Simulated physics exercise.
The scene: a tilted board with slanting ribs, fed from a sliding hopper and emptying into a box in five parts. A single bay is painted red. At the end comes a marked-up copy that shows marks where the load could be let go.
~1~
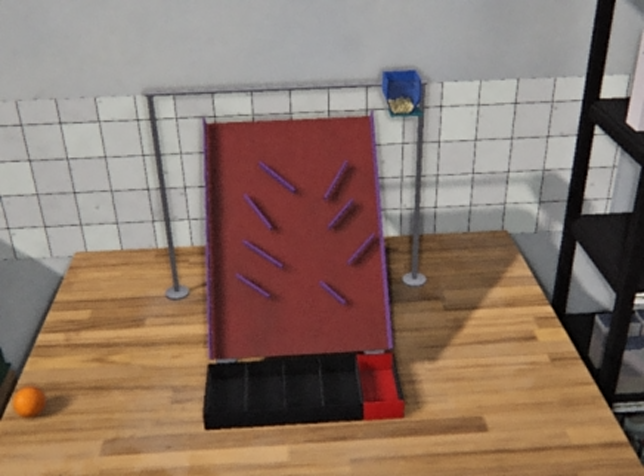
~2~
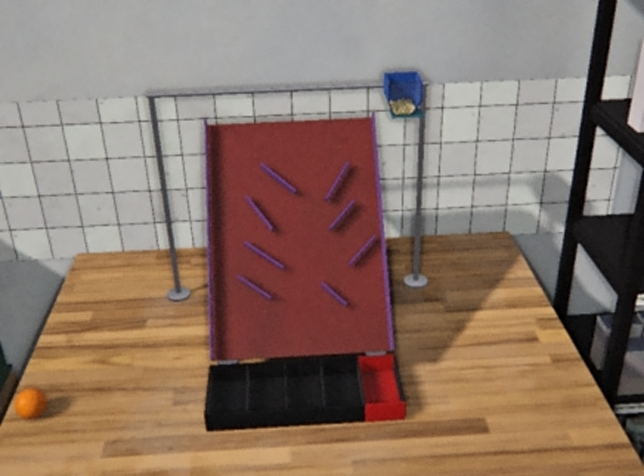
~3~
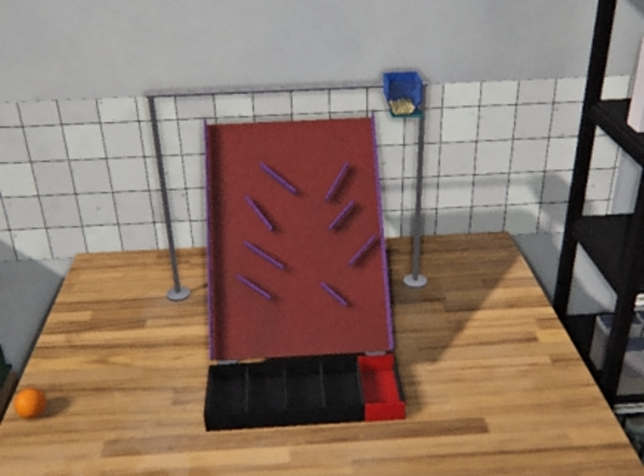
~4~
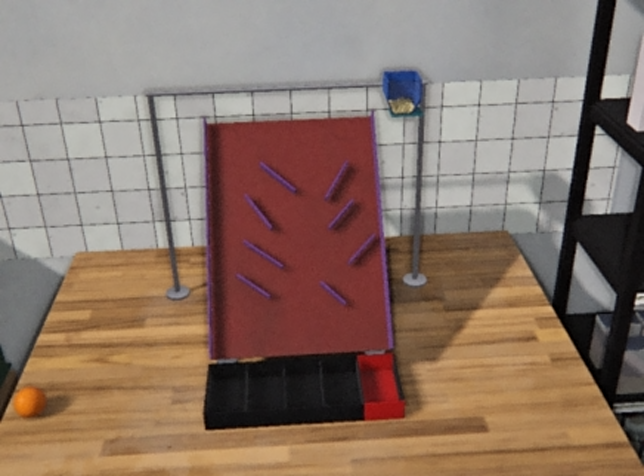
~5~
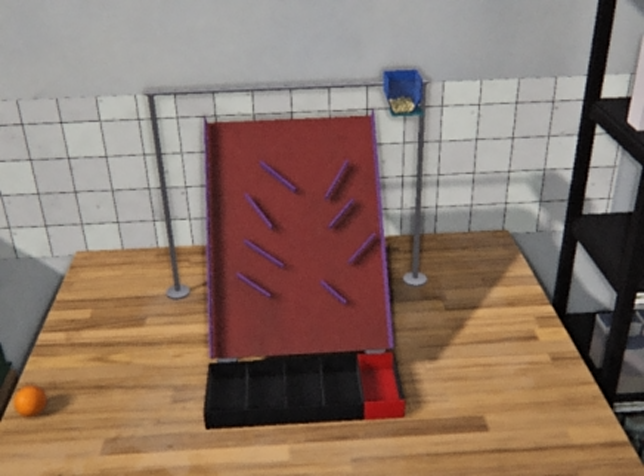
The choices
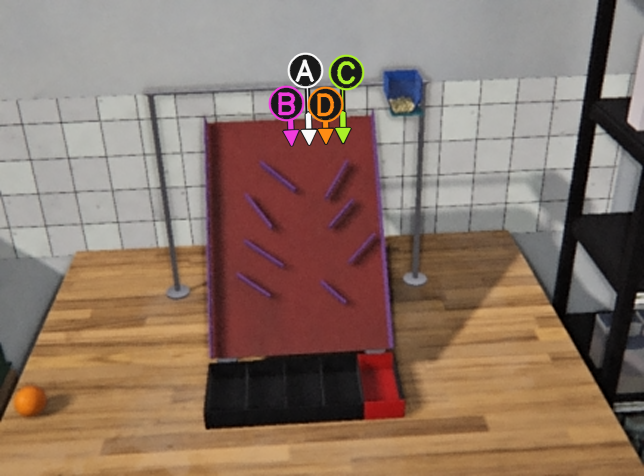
Nothing moves in this view from slightly above a wooden table against a white-tiled wall, and the camera stays essentially still, with only the faintest shift. A tilted dark-red board with slanting purple ribs stands before a grey metal frame, a small blue hopper of pale pieces at its upper right. Below sits a black box with its rightmost bay red, while an orange rests motionless at left and black shelves stand at right.
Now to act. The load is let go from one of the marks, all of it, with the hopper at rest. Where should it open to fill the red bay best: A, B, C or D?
It is B.
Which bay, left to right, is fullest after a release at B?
The fifth from the left.
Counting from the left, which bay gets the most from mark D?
It is the third one.
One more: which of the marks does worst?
Here it is mark D.
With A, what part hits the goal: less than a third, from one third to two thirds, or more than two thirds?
Less than a third.
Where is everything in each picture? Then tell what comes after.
Hopper (401, 107), soya beans, door shut, in the first picture.
Ribs (261, 163) to (296, 191), (327, 199) to (348, 162), (246, 196) to (272, 229), in the second picture.
Ribs (330, 228) to (353, 200), (244, 242) to (283, 267), (349, 263) to (375, 235), in the third picture.
Ribs (237, 274) to (270, 296), (321, 282) to (346, 303), in the fourth picture.
Red bay (385, 409), number 5 of 5 from the left, in the fifth picture.
On the marked copy, mark A meets the board at (309, 139); mark B meets the board at (291, 140); mark C meets the board at (343, 137); mark D meets the board at (325, 138).
With A, about a tenth in the red bay, the larger part in other bays, about a tenth outside the box.
With B, roughly two thirds in the red bay, roughly a third in other bays.
With C, roughly a third in the red bay, roughly half in other bays, about a tenth outside the box.
With D, just a few in the red bay, the larger part in other bays, about a tenth outside the box.
